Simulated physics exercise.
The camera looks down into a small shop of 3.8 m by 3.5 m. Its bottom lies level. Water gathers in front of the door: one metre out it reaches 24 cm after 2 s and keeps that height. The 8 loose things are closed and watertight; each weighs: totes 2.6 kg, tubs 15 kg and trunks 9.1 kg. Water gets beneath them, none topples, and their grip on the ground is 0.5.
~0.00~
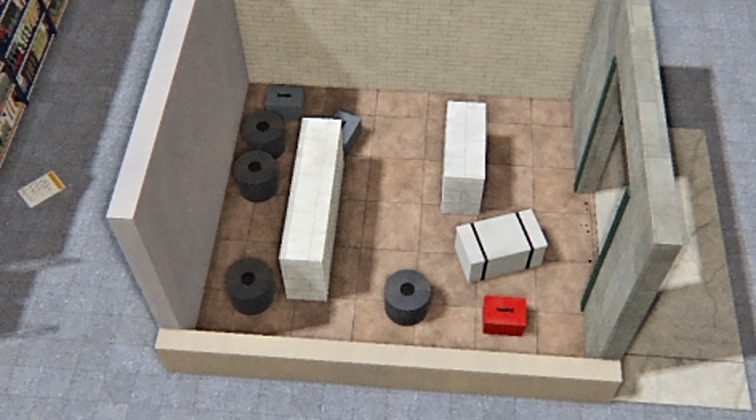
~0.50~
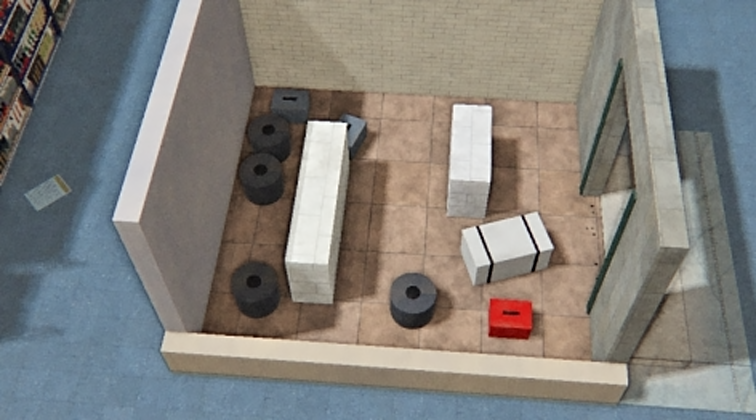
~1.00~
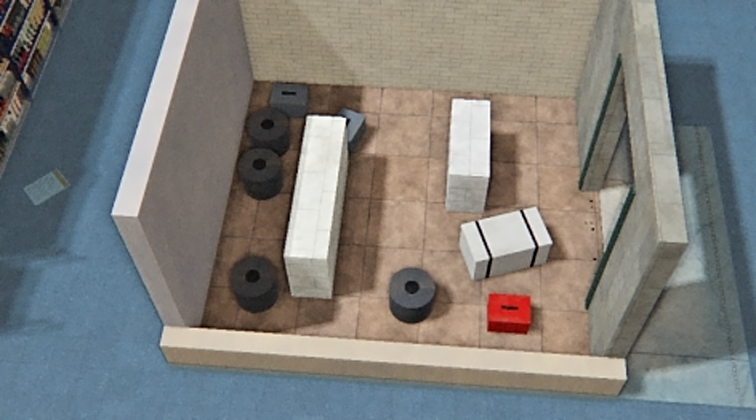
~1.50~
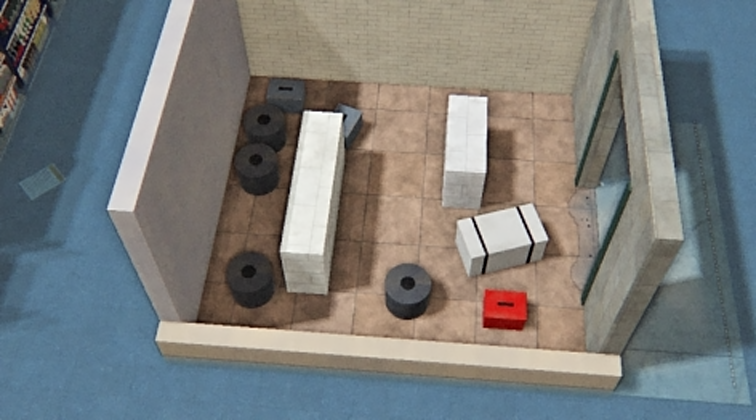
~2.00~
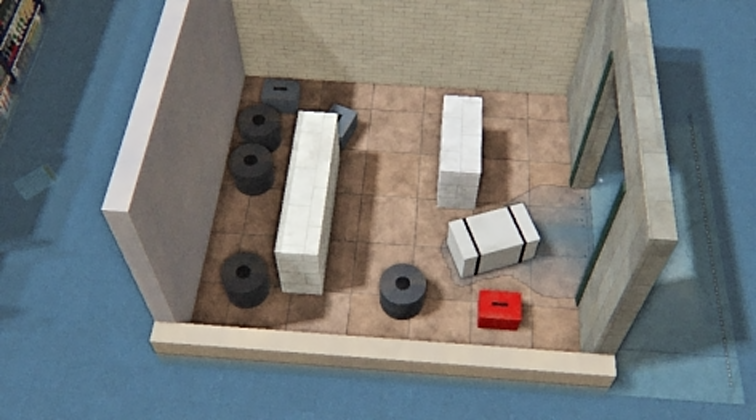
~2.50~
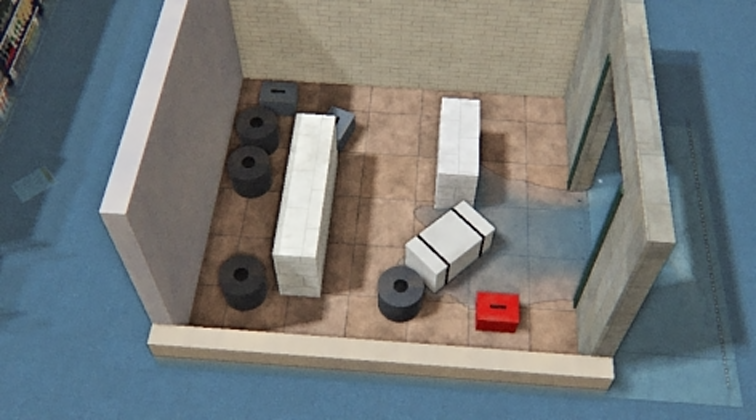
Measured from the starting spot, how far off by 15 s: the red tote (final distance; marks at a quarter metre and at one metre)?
Red tote slides a little.
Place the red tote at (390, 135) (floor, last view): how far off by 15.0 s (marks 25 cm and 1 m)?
It ends far away.
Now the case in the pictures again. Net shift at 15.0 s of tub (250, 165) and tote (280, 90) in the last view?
In that order: 50 cm, 30 cm.
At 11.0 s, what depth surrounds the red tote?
About 12 cm.
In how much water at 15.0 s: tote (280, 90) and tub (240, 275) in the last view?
About 24 and 23 cm.
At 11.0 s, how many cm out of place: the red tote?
About 30 cm.
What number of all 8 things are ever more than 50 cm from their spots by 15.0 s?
That makes 6.
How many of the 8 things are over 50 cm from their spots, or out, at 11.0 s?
By then 4.
After 3.5 s the red tote is near (503, 343), 0.4 m from its start, aground; 1 afloat.
After 6.8 s the red tote is near (536, 298), 0.4 m from its start, afloat; 5 afloat.
After 11.0 s the red tote is near (530, 294), 0.3 m from its start, afloat; 8 afloat.
After 15.0 s the red tote is near (529, 336), 0.4 m from its start, afloat; 8 afloat.
